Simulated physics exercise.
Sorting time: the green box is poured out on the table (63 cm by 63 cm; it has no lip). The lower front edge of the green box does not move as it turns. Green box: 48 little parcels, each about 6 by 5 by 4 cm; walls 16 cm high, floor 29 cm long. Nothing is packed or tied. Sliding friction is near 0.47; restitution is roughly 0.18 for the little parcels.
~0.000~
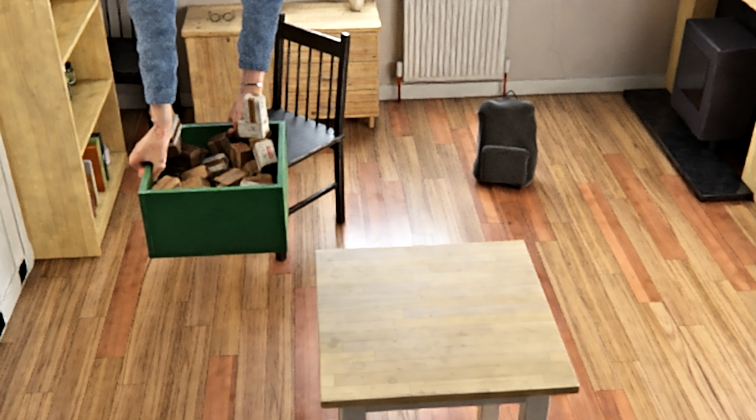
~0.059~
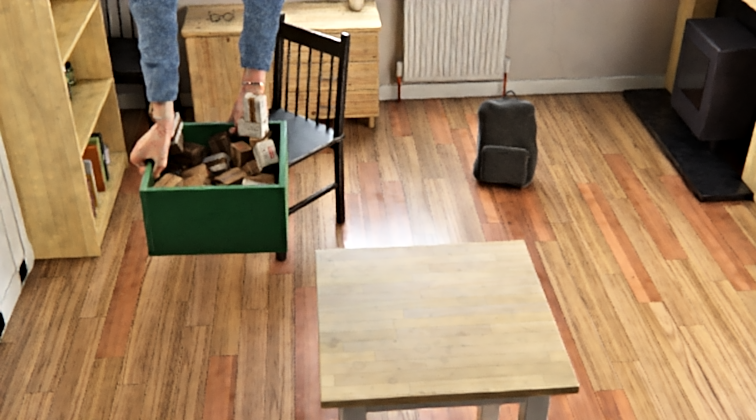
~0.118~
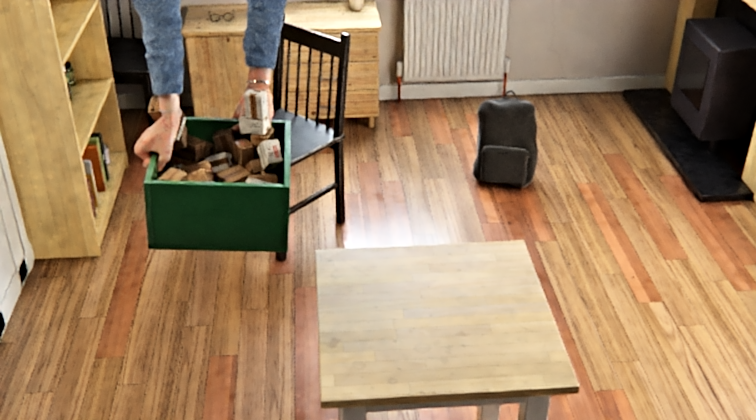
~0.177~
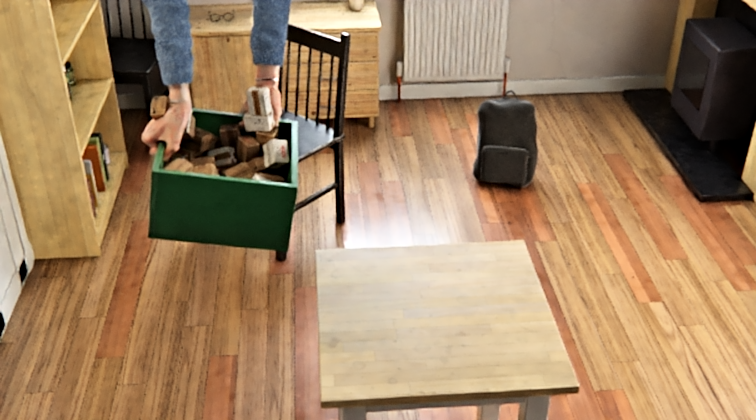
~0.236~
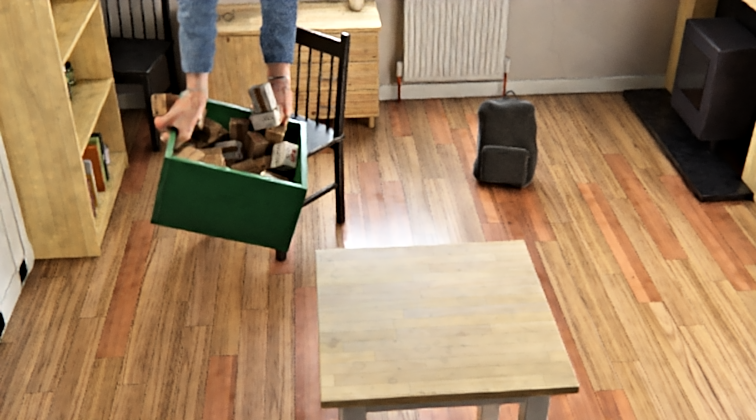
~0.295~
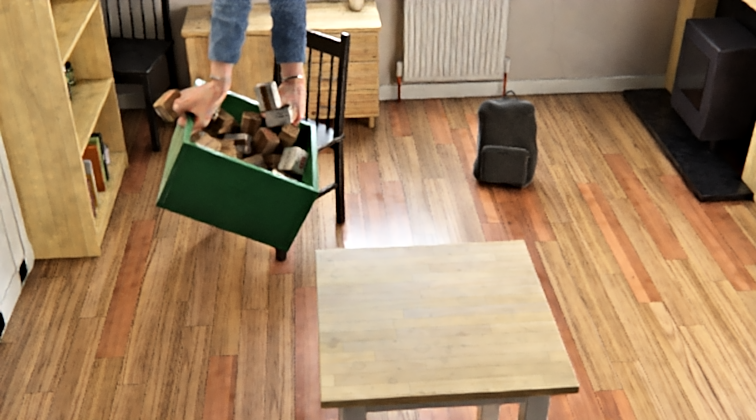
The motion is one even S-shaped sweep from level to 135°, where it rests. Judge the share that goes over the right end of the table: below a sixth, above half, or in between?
In the end under a sixth of them are over the right end of the table.
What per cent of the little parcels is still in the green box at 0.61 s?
Some 90 per cent.
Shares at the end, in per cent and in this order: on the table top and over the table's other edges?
About 90 and 0 per cent.
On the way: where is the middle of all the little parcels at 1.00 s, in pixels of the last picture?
At about (396, 283).
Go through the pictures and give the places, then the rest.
In the first frame (places track the rim corner closest to us here), green box (145, 192); tipped 0°; all still inside.
Green box (146, 189); tipped 1°, in the second frame.
Green box (150, 182); tipped 5°, in the third frame.
Green box (158, 170); tipped 10°, in the fourth frame.
Green box (171, 157); tipped 18°; 1 out, the lowest parcel at (166, 106), in the fifth frame.
Green box (189, 143); tipped 26°; 1 out, the lowest parcel at (171, 106), in the sixth frame.
After 0.61 s, tilt 85°; 43 still in the green box and 5 in the air.
After 1.00 s, tilt 134°; 9 still in the green box, 28 on the table top, 1 over the table's other edges and 10 in the air.
After 1.54 s, tilt 135°; 44 on the table top, 3 over the right end of the table and 1 over the table's other edges.
Outcome (at 2.24 s), 44 on the table top, 3 over the right end of the table and 1 over the table's other edges. Asked share, 3 of 48, 6 per cent.
